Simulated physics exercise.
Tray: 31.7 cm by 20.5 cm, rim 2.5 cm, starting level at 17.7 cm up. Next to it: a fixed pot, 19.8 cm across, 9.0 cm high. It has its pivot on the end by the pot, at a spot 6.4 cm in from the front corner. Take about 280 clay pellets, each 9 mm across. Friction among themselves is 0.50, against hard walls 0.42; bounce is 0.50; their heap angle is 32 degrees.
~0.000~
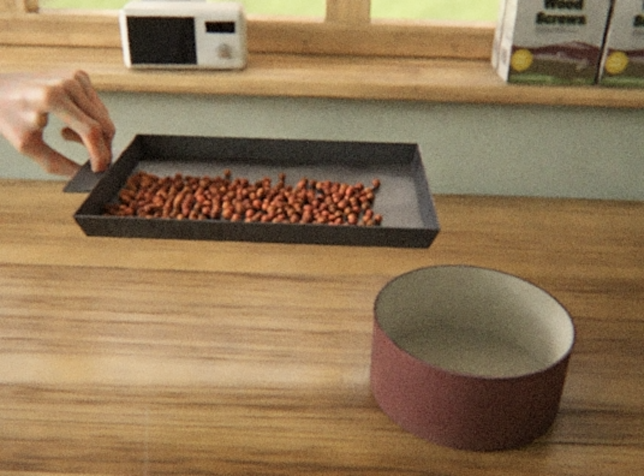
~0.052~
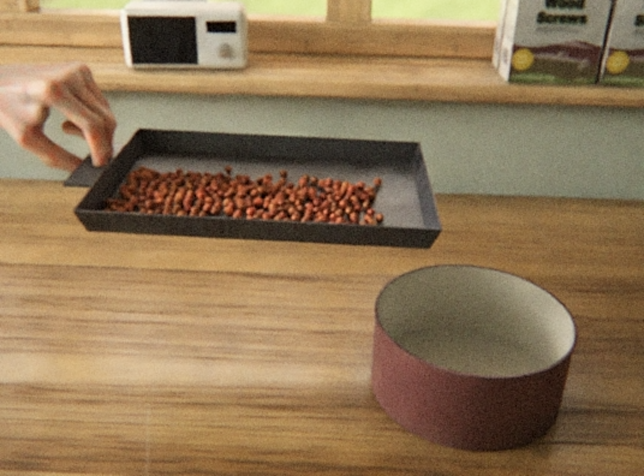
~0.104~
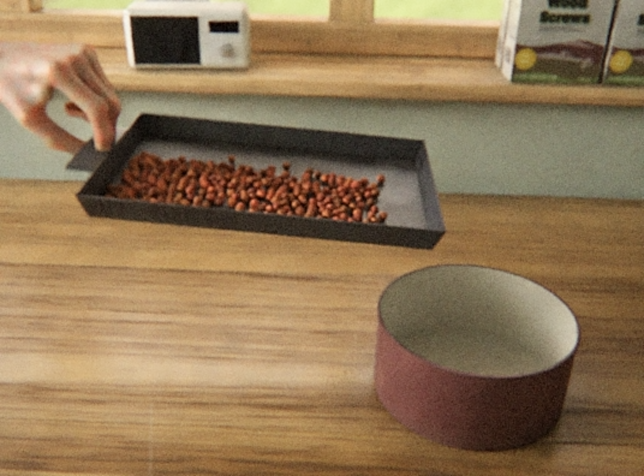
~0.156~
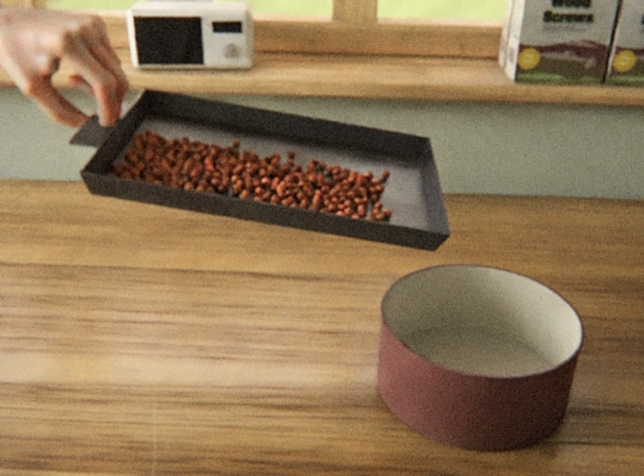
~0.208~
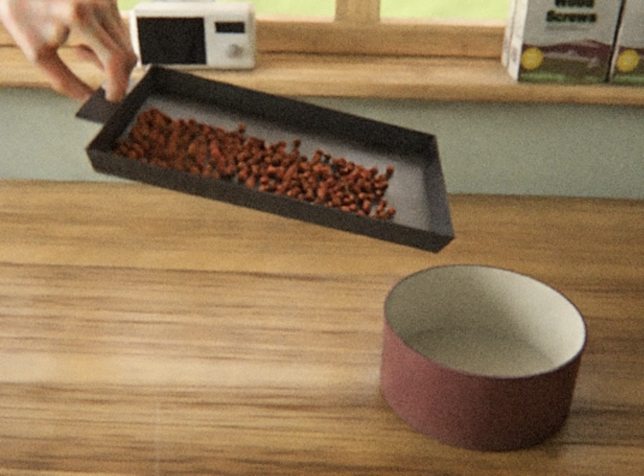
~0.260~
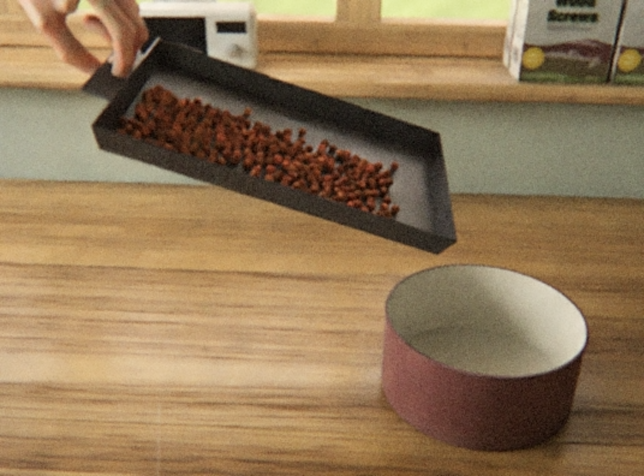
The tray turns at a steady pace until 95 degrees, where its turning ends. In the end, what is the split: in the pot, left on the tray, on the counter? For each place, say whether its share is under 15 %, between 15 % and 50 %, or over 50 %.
At the end, pot: The main mass. Tray: Only a little. Counter: Only a little.
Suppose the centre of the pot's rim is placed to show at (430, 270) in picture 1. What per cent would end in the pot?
It would come to around 35 percent.
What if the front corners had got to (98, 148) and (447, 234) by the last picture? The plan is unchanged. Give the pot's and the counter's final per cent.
Pot 100; counter 0.
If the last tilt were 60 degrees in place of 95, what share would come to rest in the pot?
That would give about 40 per cent.
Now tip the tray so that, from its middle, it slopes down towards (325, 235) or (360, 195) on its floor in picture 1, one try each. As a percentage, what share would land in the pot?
About 75 and 55 per cent.
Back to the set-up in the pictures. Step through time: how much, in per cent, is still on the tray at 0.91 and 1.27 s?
The figures go 60 and then 5.
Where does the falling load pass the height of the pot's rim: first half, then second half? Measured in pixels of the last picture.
Around (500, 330), then (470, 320).
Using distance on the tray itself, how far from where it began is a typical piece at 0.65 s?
Displacement on the tray: Roughly 11 cm.
Then, at 0.65 s, tilt 56 degrees; the tray holds 100 %, the pot 0 %.
After 0.91 s, tilt 81 degrees; the tray holds 60 %, the pot 30 %.
After 1.27 s, tilt 95 degrees; the tray holds 5 %, the pot 95 %.
At rest (1.9 s), pot 100 %, tray 0 %, counter 0 %.
